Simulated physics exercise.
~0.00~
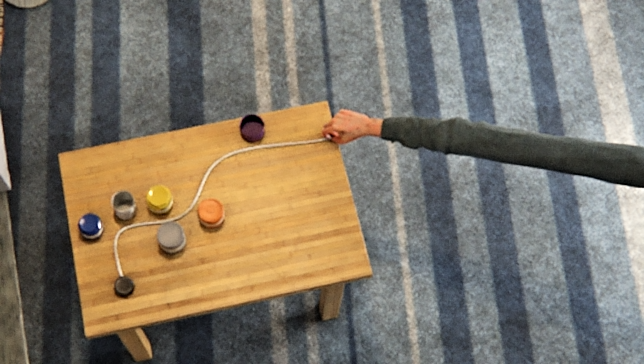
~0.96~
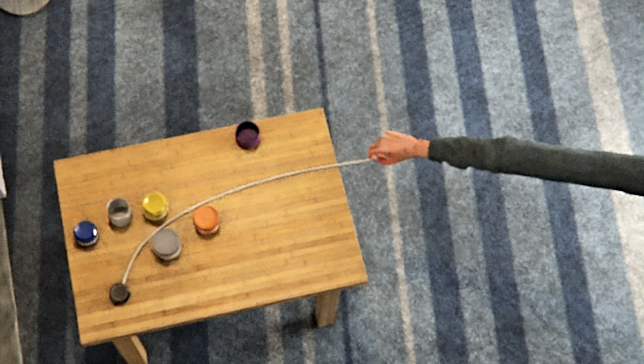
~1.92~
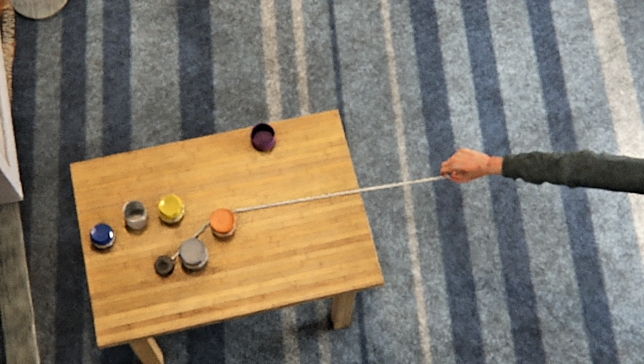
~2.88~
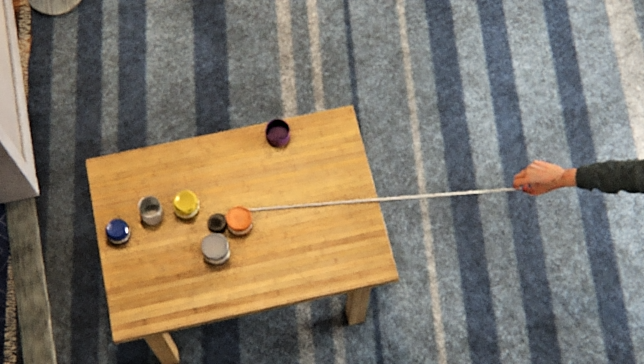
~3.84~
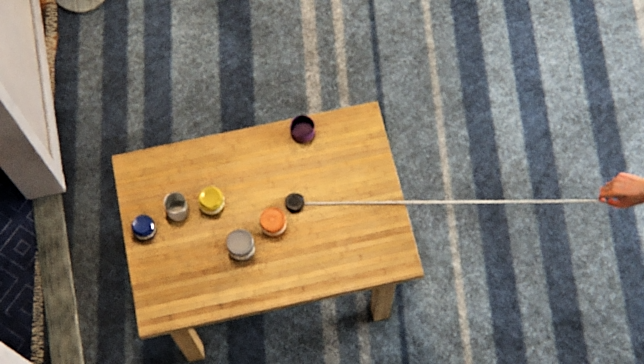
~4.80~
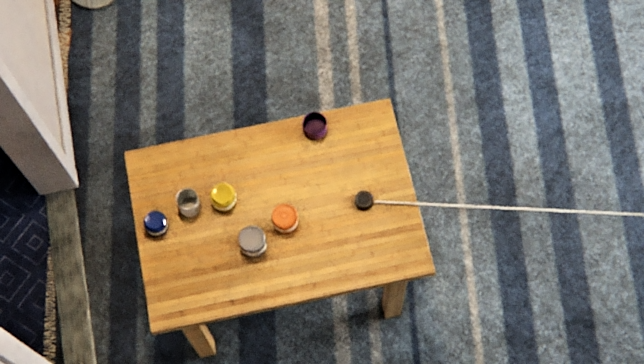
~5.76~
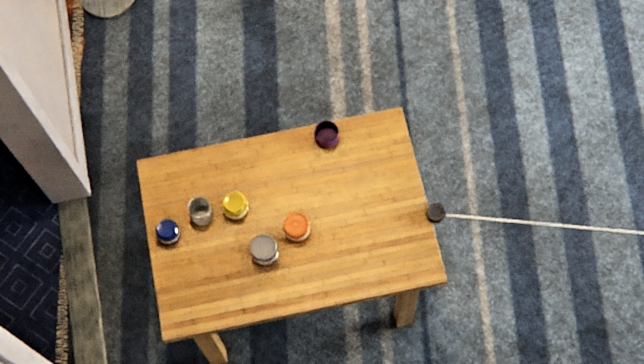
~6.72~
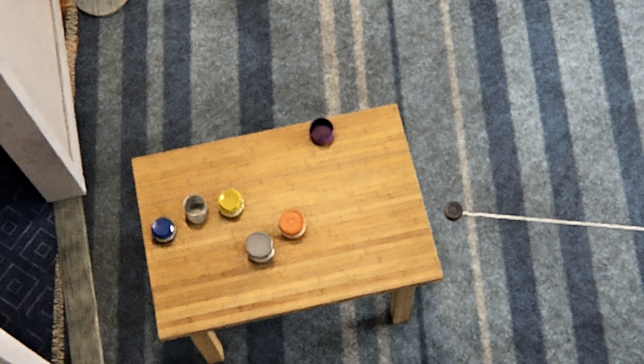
The clip opens on a wooden side table over a striped blue rug, where a hand holds a white cord that curves among small colourful containers to a black round piece. The hand pulls rightwards, drawing the cord straighter. The black piece slides up and right, nudging the grey tin slightly aside, then squeezes past the orange tin and shifts it a little. As the view drifts left, it glides across the clear wood while the hand leaves view. Finally it passes the right edge, still on the taut cord, with every container left on the table.
